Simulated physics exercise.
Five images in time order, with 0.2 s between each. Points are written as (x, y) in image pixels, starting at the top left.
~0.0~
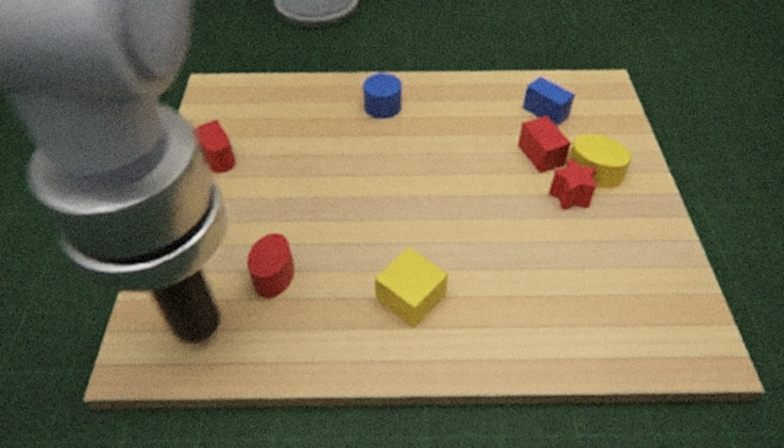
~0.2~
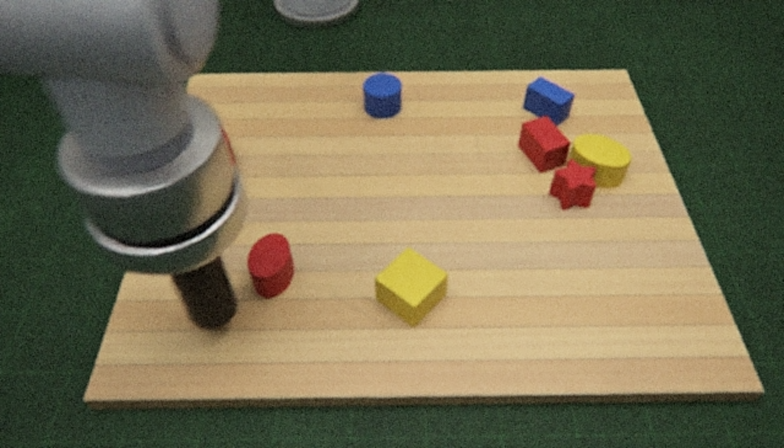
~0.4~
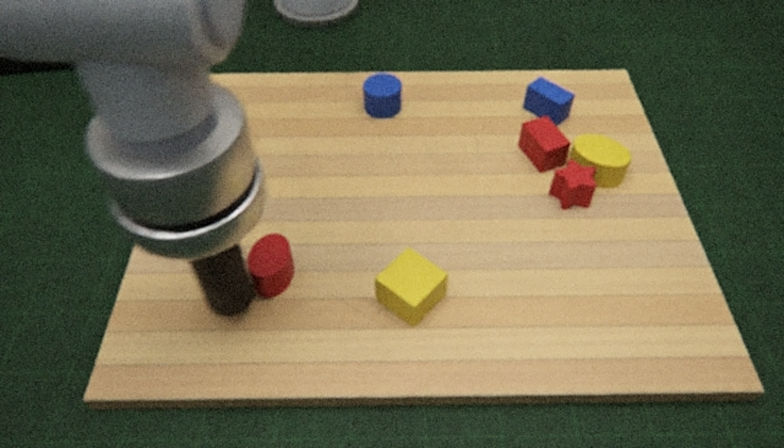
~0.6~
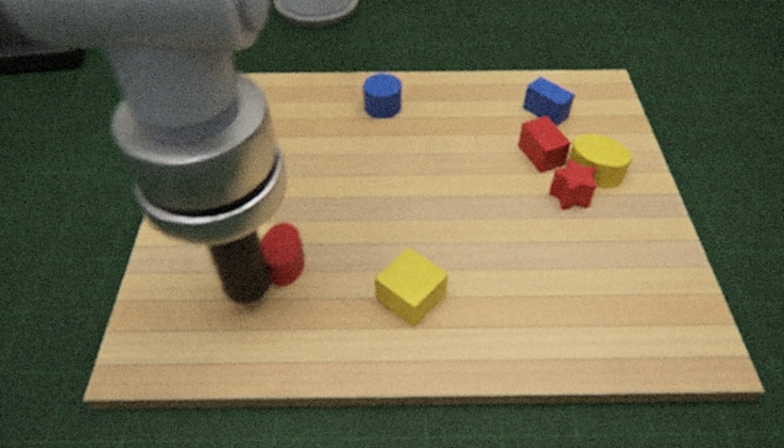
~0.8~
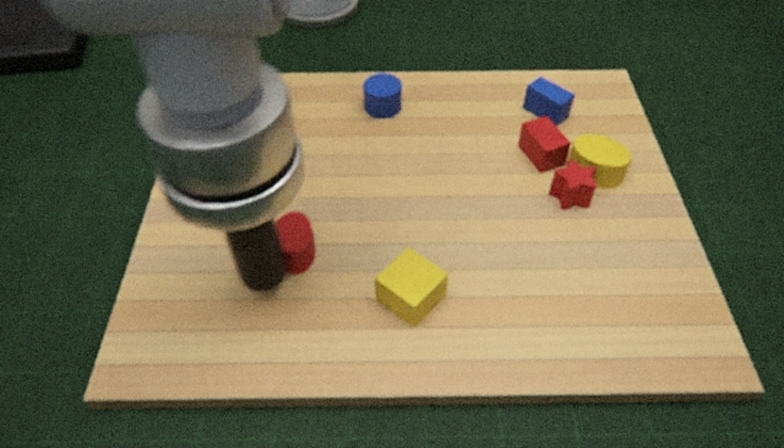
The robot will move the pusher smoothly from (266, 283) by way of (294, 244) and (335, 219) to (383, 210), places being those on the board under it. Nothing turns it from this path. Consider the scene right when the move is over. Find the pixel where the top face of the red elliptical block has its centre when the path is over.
It comes to (368, 160).
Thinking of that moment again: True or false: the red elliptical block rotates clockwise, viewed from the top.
The statement is incorrect.
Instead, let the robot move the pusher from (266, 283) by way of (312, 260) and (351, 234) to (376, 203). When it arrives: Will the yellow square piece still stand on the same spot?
Yes, that is how it ends up.
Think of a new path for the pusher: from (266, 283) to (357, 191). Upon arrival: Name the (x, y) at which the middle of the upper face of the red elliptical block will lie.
I'd say the red elliptical block ends with its top centre at (353, 142).
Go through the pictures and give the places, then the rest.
In the first frame, lower end of the pusher (196, 322), tops of blocks, red elliptical block (269, 254), yellow square piece (412, 276).
In the second frame, pusher (214, 309), blocks as before.
In the third frame, pusher (231, 296), blocks as before.
In the fourth frame, pusher (247, 284), red elliptical block (280, 243).
In the fifth frame, pusher (263, 272), red elliptical block (293, 231), yellow square piece (412, 276).
On the path given first. One third of the way, pusher (292, 233); red elliptical block (323, 196).
Two thirds of the way, pusher (334, 208); red elliptical block (353, 170), turned 20° anticlockwise.
At the end, pusher (383, 199); red elliptical block (368, 160), turned 75° anticlockwise; yellow square piece not moved.
